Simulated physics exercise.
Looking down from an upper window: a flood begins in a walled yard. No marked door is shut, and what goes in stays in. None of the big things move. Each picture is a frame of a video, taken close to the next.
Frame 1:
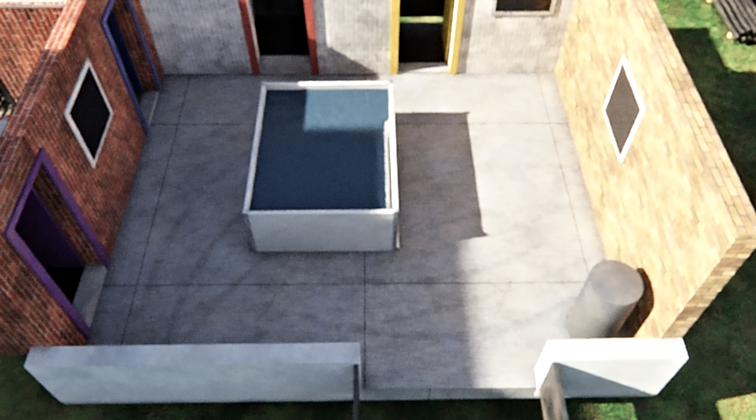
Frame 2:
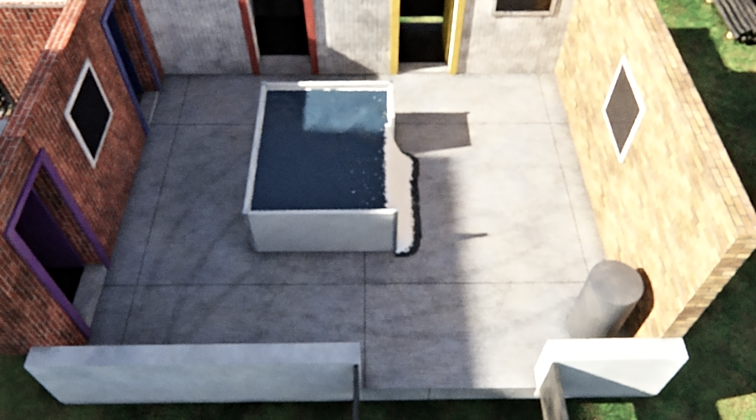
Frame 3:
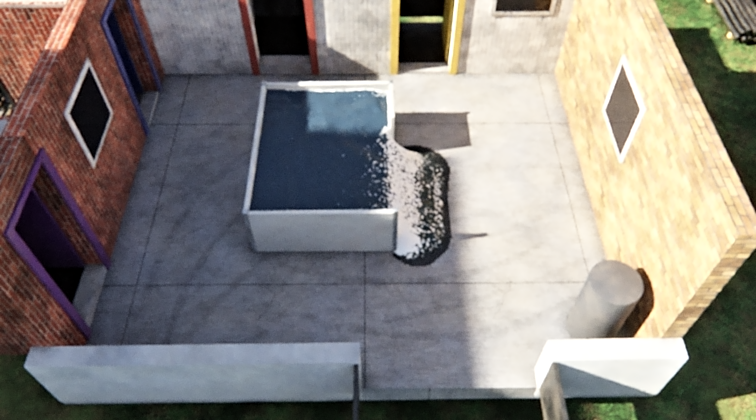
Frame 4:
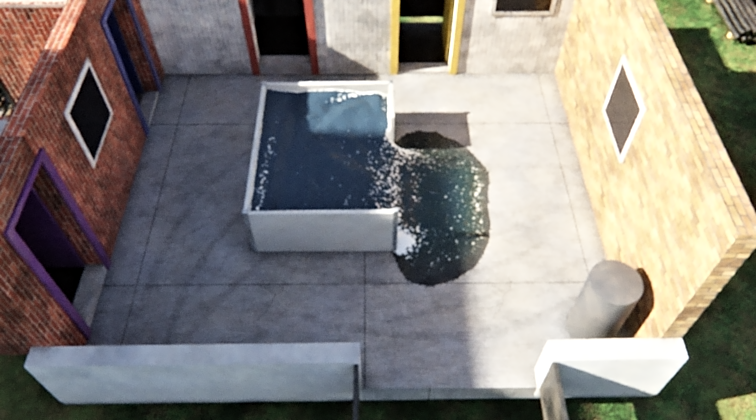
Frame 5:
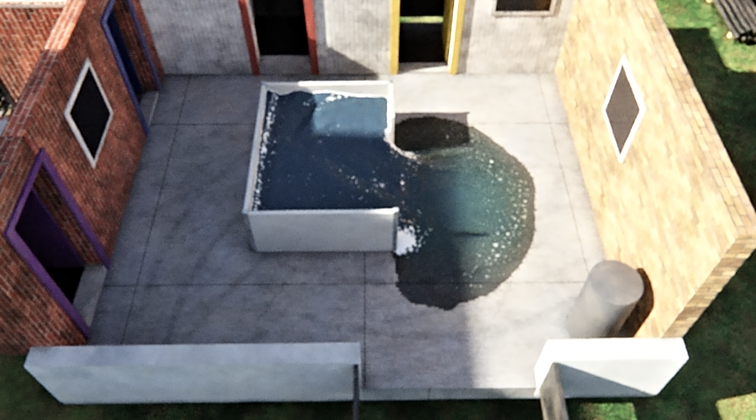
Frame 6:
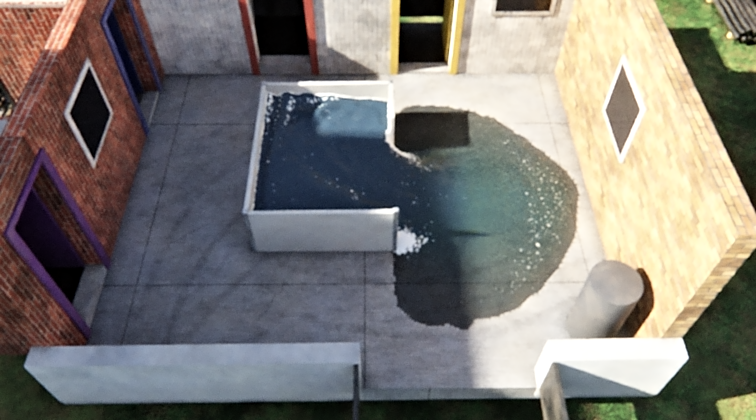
In a walled yard, water pours from a tank's right side and spreads across the paving.
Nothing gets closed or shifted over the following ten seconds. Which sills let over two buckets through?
As I see it, I expect the yellow door to see over two buckets; I expect the purple door to see two buckets at most; I expect the red door to see two buckets at most; I expect the blue door to see over two buckets.
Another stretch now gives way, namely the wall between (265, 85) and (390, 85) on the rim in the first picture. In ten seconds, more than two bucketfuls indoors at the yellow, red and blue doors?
The yellow one exceeds the limit, the red one exceeds the limit, and the blue one exceeds the limit.
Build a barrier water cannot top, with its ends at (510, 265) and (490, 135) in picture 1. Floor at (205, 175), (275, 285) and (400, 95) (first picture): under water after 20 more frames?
Taking the points in order, they are high and dry, high and dry and inundated.
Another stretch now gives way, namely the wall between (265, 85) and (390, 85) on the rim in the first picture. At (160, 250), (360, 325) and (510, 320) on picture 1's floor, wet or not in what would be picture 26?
Taken in turn they're swamped, unwetted and unwetted.
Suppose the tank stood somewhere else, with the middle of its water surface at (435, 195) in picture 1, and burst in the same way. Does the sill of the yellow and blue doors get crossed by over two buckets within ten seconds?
Checking both: Yellow door surpasses the limit, blue door surpasses the limit.
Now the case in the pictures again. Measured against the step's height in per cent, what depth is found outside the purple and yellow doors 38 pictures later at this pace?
Near 60 per cent and 200 per cent, respectively.
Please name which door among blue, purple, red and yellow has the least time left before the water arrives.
My answer is the yellow door.
A moment on, water covers 35 % of the floor; the yellow door not reached, the purple door not reached, the red door not reached, the blue door not reached.
Next, water covers 35 % of the floor; the yellow door wet at the sill, nothing in, the purple door not reached, the red door not reached, the blue door not reached.
Then, water covers 50 % of the floor; the yellow door under two buckets in, the purple door not reached, the red door not reached, the blue door not reached.
Later, water covers 85 % of the floor; the yellow door over two buckets in, the purple door wet at the sill, nothing in, the red door wet at the sill, nothing in, the blue door over two buckets in.
In the end, water covers 100 % of the floor; the yellow door over two buckets in, the purple door wet at the sill, nothing in, the red door wet at the sill, nothing in, the blue door far over two buckets in.
